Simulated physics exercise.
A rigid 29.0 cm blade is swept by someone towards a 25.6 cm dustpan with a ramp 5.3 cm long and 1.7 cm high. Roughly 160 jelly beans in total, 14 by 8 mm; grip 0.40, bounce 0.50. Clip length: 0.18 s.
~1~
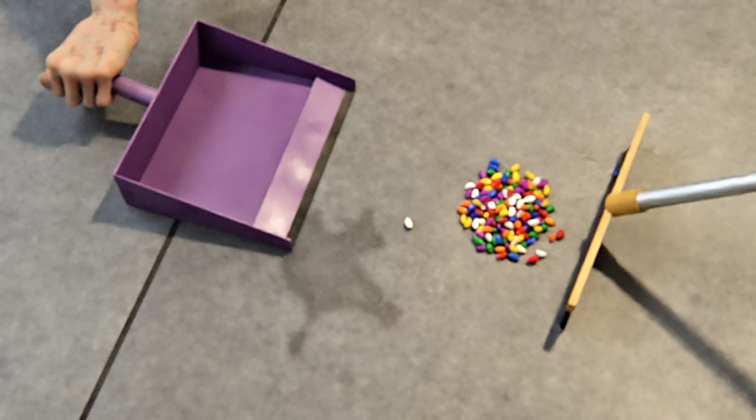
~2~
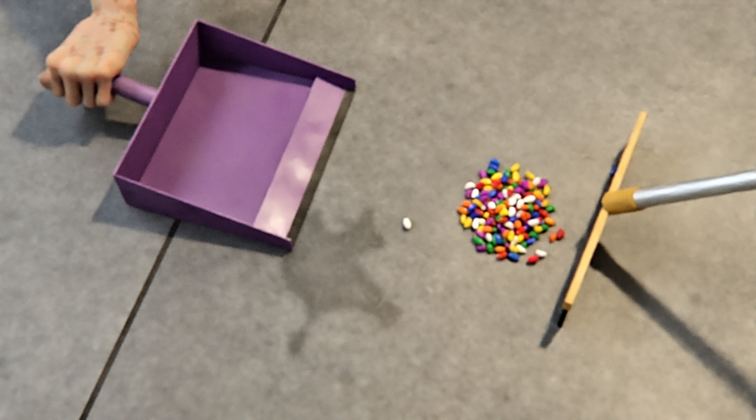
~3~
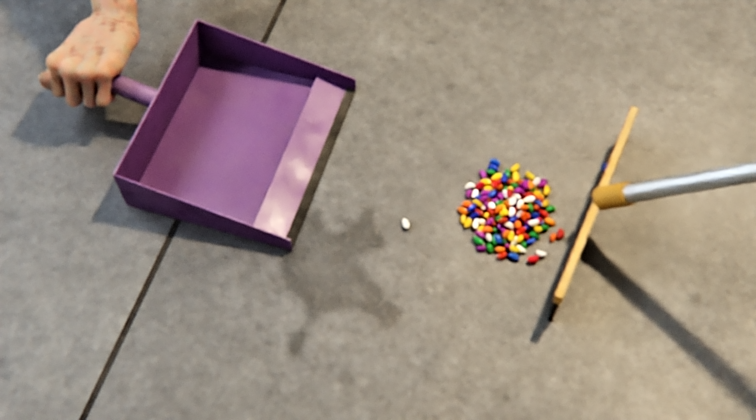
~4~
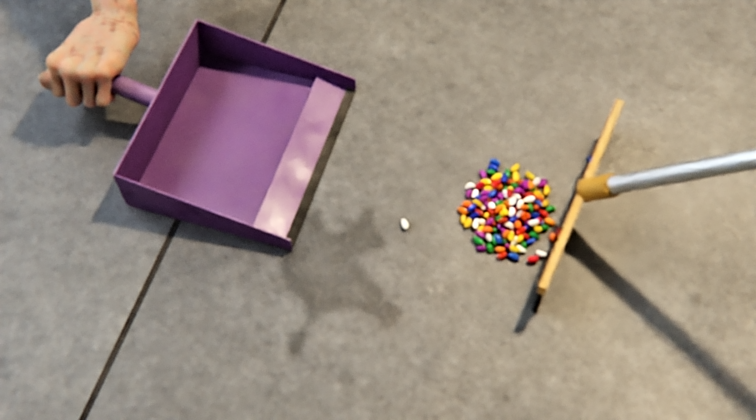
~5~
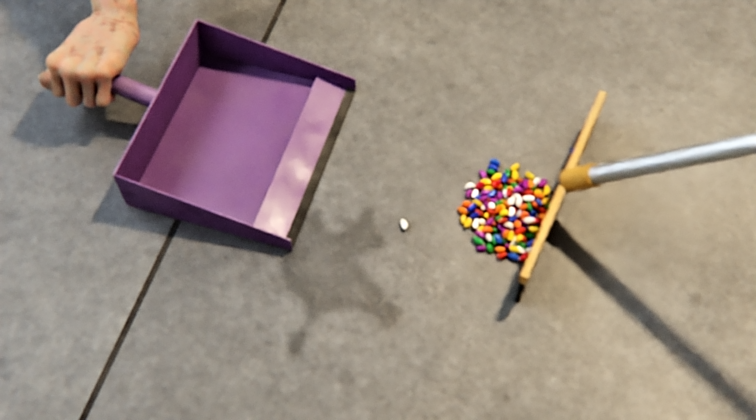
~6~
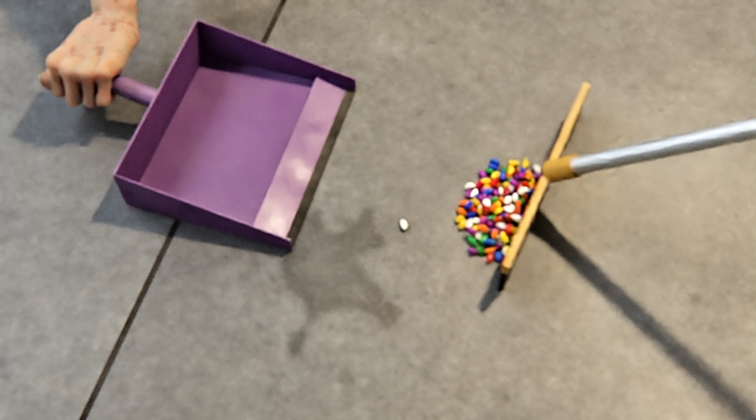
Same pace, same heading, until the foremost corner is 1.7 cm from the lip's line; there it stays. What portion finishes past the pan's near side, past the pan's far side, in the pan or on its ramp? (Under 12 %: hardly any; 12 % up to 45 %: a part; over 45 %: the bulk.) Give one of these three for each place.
Near side: Hardly any; far side: A part; pan: A part.
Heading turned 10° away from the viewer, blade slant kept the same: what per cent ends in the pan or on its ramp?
I'd expect close to 25 percent.
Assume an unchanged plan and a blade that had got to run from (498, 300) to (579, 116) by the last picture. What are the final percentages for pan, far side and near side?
Pan 25; far 5; near 0.
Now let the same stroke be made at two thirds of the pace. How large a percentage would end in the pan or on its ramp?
Then some 30 in a hundred.
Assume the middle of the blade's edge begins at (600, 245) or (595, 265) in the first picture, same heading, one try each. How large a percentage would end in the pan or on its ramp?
About 30 and 25 per cent.
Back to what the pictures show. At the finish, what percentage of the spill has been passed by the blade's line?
I'd put it near 5 in a hundred.
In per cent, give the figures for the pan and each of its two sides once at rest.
Near side 5 %, far side 15 %, pan 30 %.
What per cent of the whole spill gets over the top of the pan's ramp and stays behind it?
Roughly 0 in a hundred.
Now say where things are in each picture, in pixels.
The first frame shows blade from (571, 307) to (644, 121), moved 0.0 cm, 0 of the pieces shifted so far; middle of the pieces at (506, 213); pan at (232, 142).
The second frame shows blade from (568, 305) to (641, 120), moved 0.4 cm, 1 of the pieces shifted so far; middle of the pieces at (506, 213).
The third frame shows blade from (558, 299) to (632, 115), moved 1.7 cm, 1 of the pieces shifted so far; middle of the pieces at (506, 213).
The fourth frame shows blade from (542, 290) to (618, 108), moved 3.7 cm, 2 of the pieces shifted so far; middle of the pieces at (506, 213).
The fifth frame shows blade from (524, 279) to (601, 99), moved 6.1 cm, 19 of the pieces shifted so far; middle of the pieces at (506, 213).
The sixth frame shows blade from (506, 269) to (585, 91), moved 8.5 cm, 131 of the pieces shifted so far; middle of the pieces at (505, 209); pan at (232, 142).
Then, 0.19 s after the last picture, middle of the blade 15 cm from the lip; 0 % over the lip, far side 5 %, near side 0 %.
Then, 0.32 s after the last picture, middle of the blade 7 cm from the lip; 0 % over the lip, far side 10 %, near side 0 %.
Then, 0.57 s after the last picture, middle of the blade 4 cm from the lip; 30 % over the lip, far side 15 %, near side 5 %.
In the end, near side 5 %, far side 15 %, pan 30 %, in front of the lip or behind the blade 50 %.
